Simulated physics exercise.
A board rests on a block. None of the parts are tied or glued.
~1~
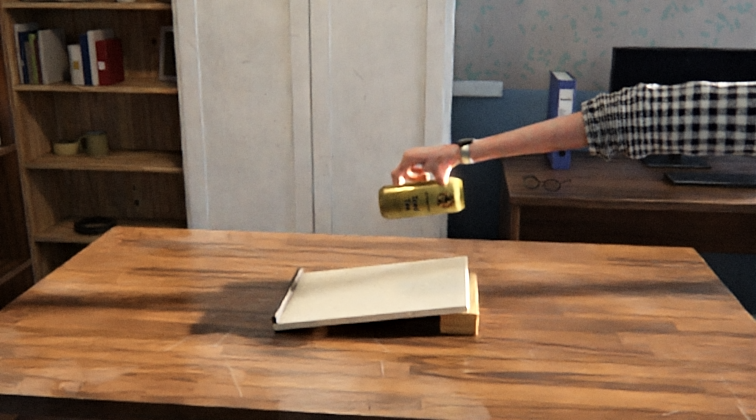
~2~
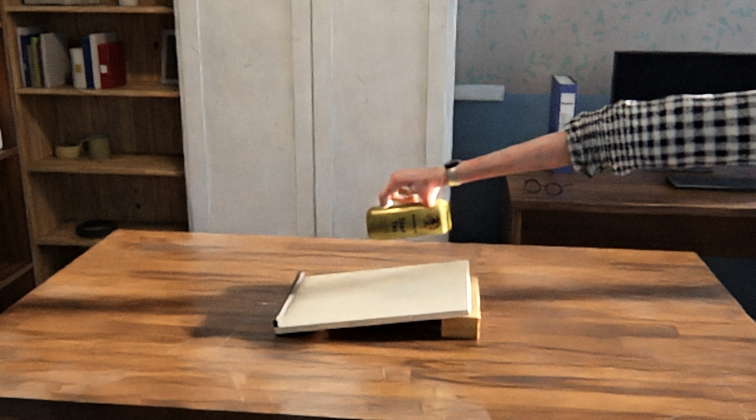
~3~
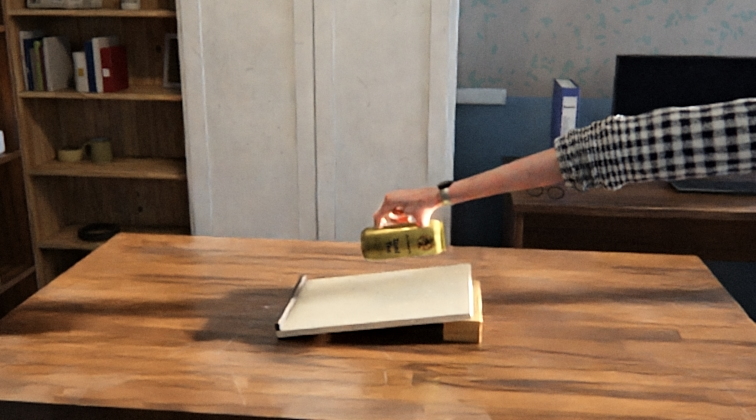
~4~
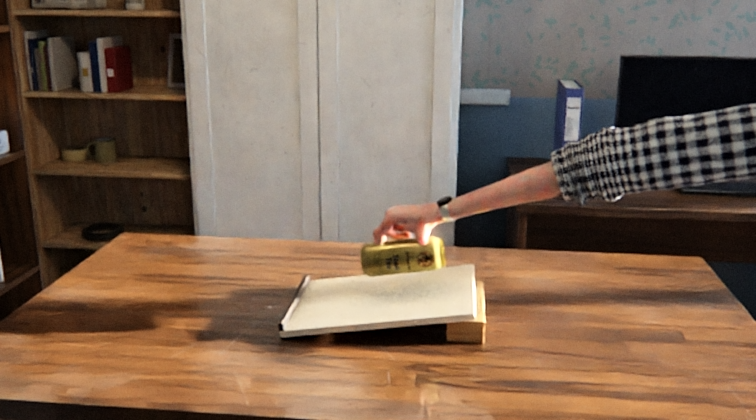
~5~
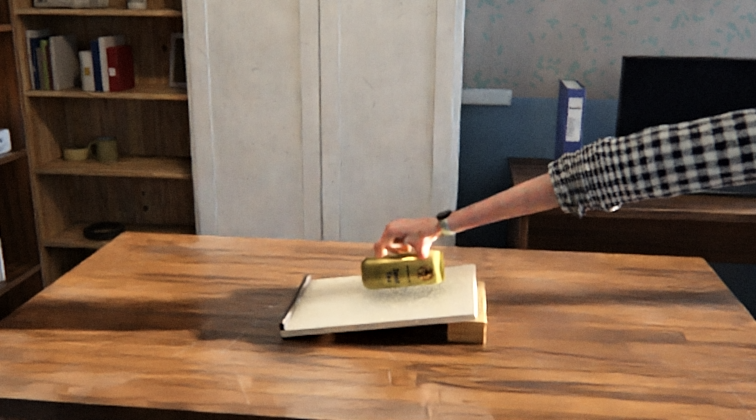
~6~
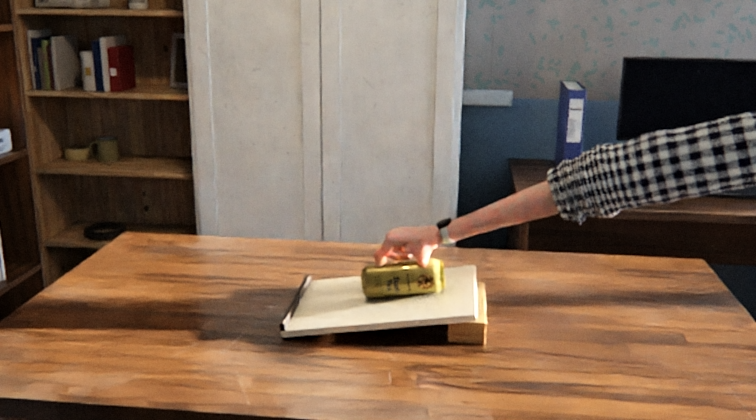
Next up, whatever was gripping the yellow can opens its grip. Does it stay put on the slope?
It is not moving.
Then, 0.30 s later than the last frame, all is still.
Then, 0.70 s later than the last frame, yellow can resting near (403, 278).
When it is over, it is as before. End places, in pixels of the last picture, yellow can near (403, 278). The yellow can keeps its place.
